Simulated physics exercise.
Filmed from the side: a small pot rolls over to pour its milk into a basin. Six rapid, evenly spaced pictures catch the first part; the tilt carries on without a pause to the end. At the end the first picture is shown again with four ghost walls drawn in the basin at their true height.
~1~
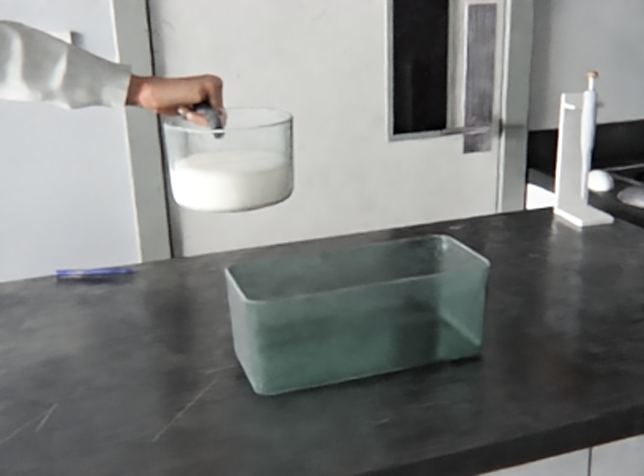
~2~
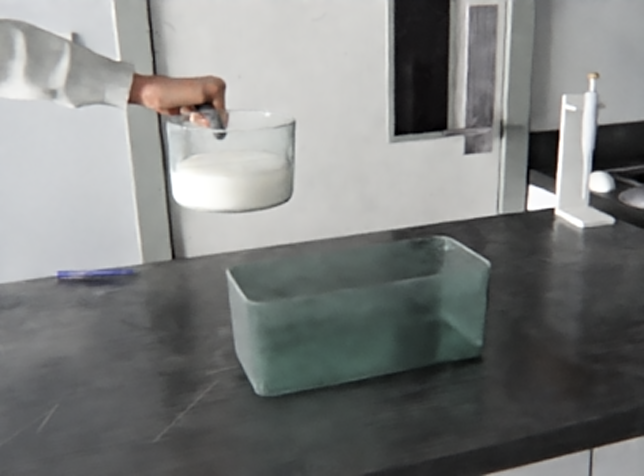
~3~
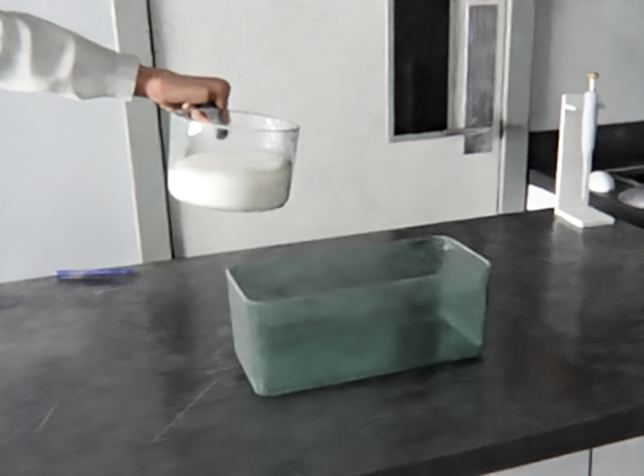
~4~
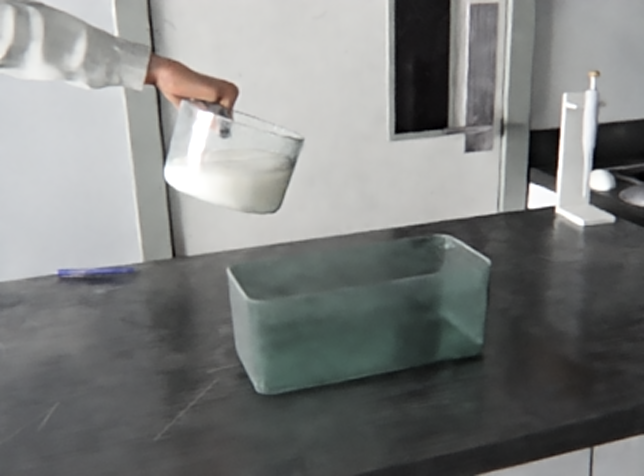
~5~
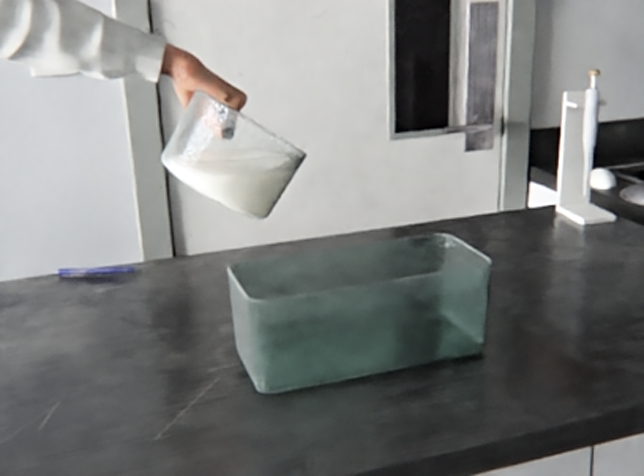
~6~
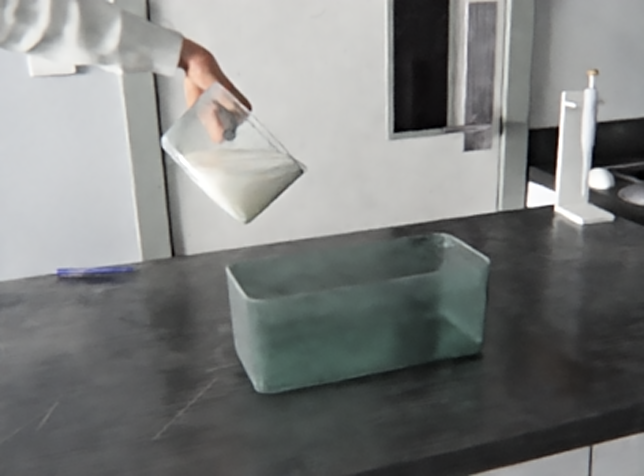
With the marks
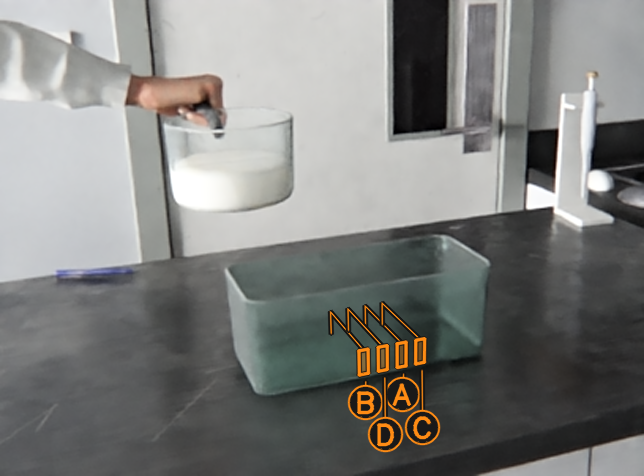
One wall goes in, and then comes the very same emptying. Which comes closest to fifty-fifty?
Best: B.
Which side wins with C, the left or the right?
The left one.
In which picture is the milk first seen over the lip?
Picture 6.
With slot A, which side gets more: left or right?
More ends on the left.
On the marked copy, A at (403, 373); B at (365, 381); C at (422, 370); D at (384, 377).
With A, about 89 % ends left of the wall and 10 % right of it.
With B, about 53 % ends left of the wall and 47 % right of it.
With C, about 88 % ends left of the wall and 11 % right of it.
With D, about 89 % ends left of the wall and 10 % right of it.
